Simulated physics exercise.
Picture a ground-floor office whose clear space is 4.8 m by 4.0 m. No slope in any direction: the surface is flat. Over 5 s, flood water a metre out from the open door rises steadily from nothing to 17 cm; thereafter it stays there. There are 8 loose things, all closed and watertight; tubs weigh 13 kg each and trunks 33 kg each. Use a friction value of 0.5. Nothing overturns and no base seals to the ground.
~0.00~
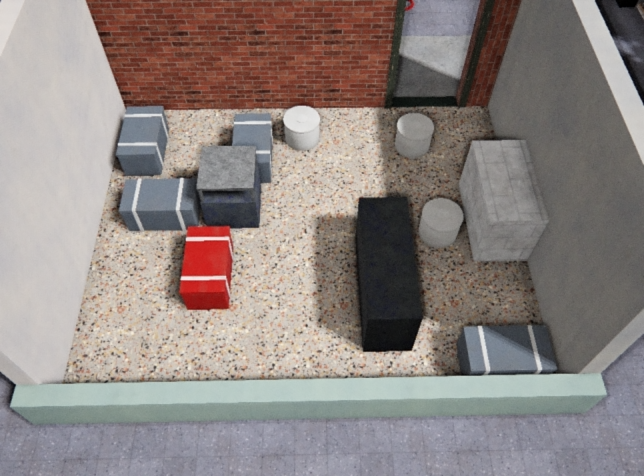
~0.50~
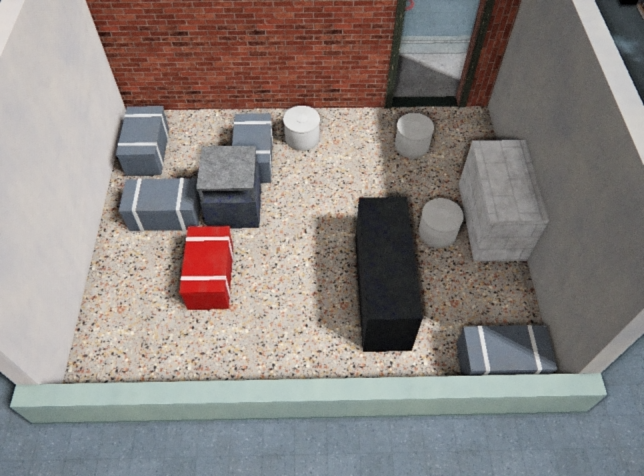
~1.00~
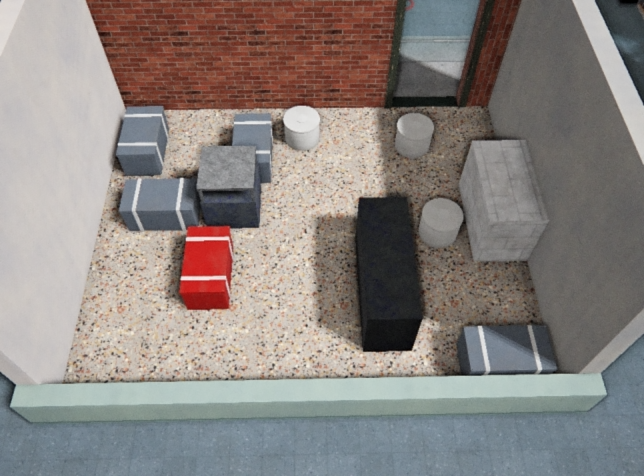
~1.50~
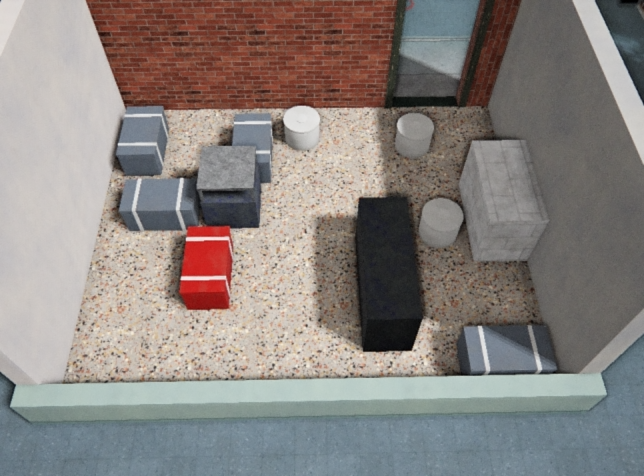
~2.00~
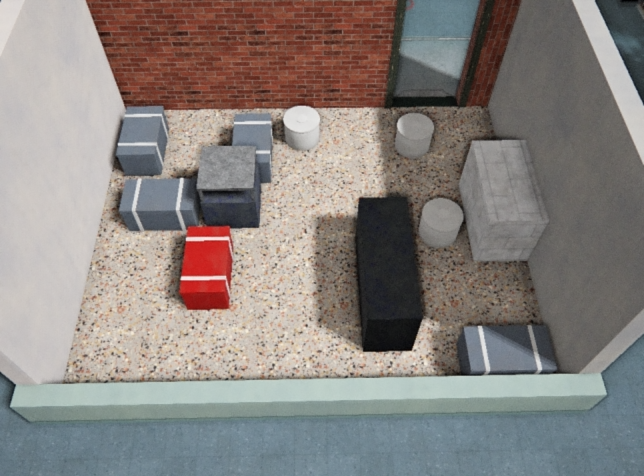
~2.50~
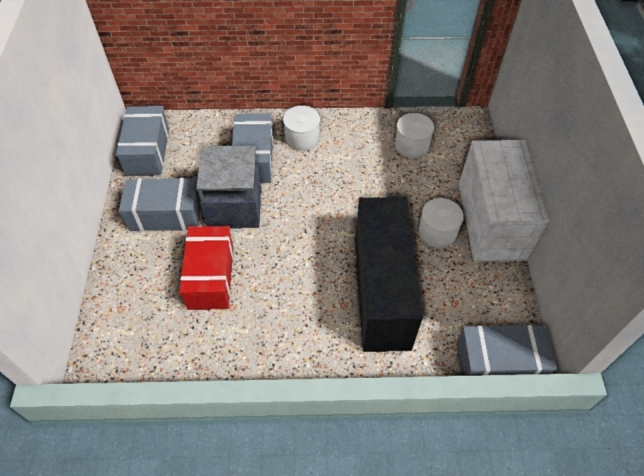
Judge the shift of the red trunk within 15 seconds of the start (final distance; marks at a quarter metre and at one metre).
It sits tight.
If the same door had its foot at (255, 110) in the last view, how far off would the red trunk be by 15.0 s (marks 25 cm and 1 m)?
Well, the red trunk sits tight in that setup.
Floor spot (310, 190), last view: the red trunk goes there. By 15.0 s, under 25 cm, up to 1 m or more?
Outcome - it barely budges.
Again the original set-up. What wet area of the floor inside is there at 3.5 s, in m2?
1.0 m2.
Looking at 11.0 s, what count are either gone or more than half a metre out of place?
By that time the total stands at 2.
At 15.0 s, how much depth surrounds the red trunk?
Somewhere close to 4 cm.
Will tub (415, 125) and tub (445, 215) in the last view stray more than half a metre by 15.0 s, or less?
The first is greater and the second greater.
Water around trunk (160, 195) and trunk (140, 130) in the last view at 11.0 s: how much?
I'd put it at 1 cm and 1 cm respectively.
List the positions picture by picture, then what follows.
In the first picture, the red trunk at (205, 258) rests on the ground; water covers 0.0 m2; 0 of 8 have shifted.
In the second picture, the red trunk at (205, 258) rests on the ground; 0.0 m2 under water; 0 of 8 have shifted.
In the third picture, the red trunk at (205, 258), on the bottom; 0.0 m2 under water; 0 of 8 have shifted.
In the fourth picture, the red trunk at (205, 258) rests on the ground; water covers 0.0 m2; 0 of 8 have shifted.
In the fifth picture, the red trunk at (205, 258), on the bottom; water covers 0.0 m2; 0 of 8 have shifted.
In the sixth picture, the red trunk at (205, 258), on the bottom; water covers 0.1 m2; 0 of 8 have shifted.
After 3.5 s the red trunk is near (205, 258), 0.0 m from its start, aground; 0 afloat.
After 6.8 s the red trunk is near (205, 258), 0.0 m from its start, aground; 0 afloat.
After 11.0 s the red trunk is near (205, 258), 0.0 m from its start, aground; 1 afloat.
After 15.0 s the red trunk is near (205, 258), 0.0 m from its start, aground; 2 afloat.
